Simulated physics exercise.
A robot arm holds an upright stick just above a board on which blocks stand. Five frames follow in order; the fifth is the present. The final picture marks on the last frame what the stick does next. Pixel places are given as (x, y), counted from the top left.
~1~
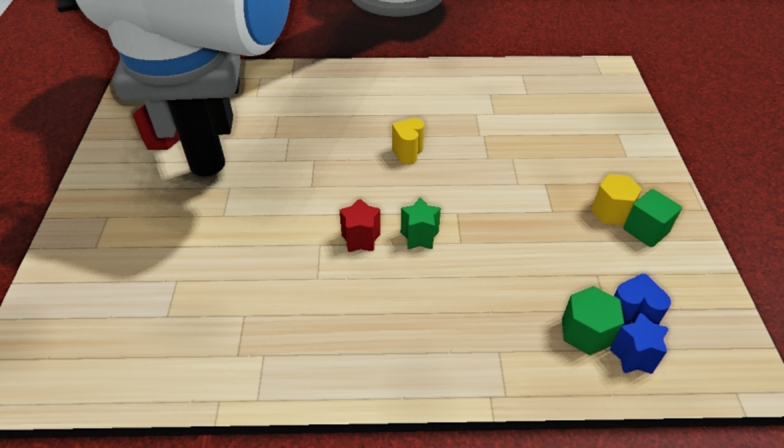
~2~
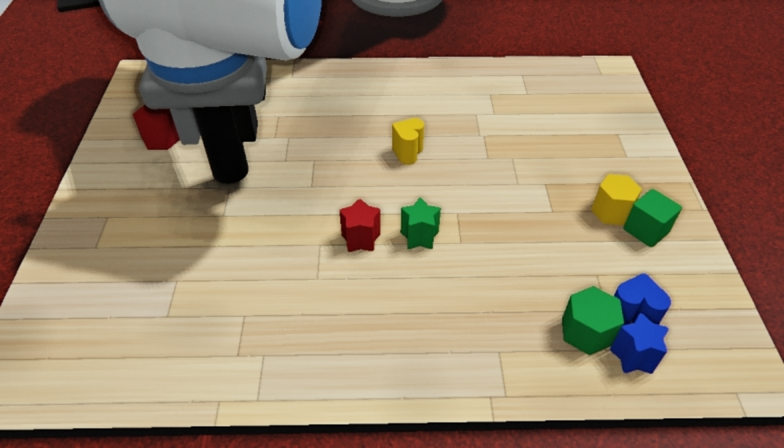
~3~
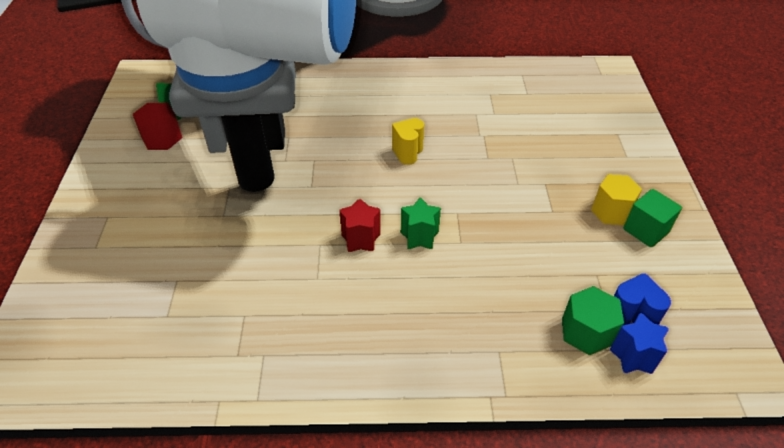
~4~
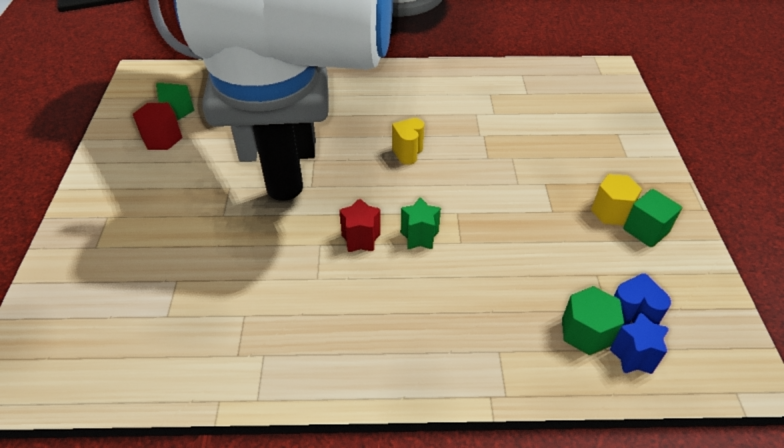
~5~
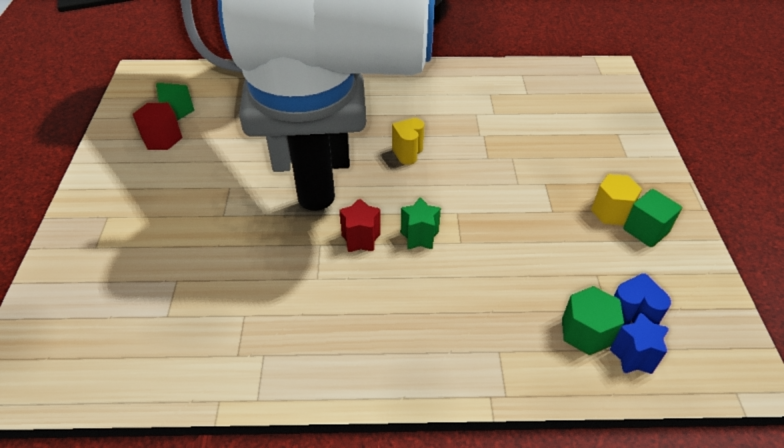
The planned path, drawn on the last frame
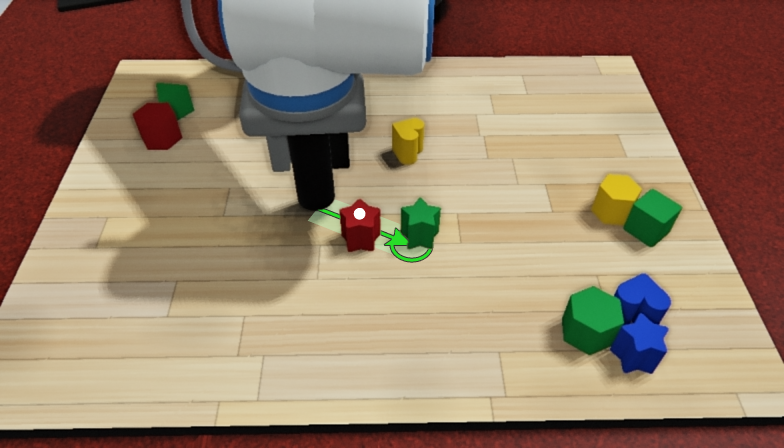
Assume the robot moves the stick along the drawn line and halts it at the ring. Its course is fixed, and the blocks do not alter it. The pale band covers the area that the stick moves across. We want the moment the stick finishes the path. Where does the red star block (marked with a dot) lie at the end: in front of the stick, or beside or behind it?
Slipped loose.
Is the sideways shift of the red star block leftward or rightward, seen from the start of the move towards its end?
The right.
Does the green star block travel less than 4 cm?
The answer is yes.
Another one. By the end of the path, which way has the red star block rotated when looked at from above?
Answer: With the clock.
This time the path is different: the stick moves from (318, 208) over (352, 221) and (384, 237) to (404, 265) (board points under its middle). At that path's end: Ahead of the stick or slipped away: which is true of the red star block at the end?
Answer: Still ahead.
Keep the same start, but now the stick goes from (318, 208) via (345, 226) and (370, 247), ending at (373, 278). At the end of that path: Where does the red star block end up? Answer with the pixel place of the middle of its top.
The middle of its upper face should be somewhere near (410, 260).
The drawn path runs from (318, 208) directly to (411, 245); the dot is on the red star block.
What follows on the original path. One third of the way, stick at (348, 209); red star block at (365, 217).
Two thirds of the way, stick at (379, 222); red star block at (389, 234), turned 20° clockwise.
At the end, stick at (412, 234); red star block at (402, 247), turned 55° clockwise; green star block at (454, 218), turned 20° anticlockwise.
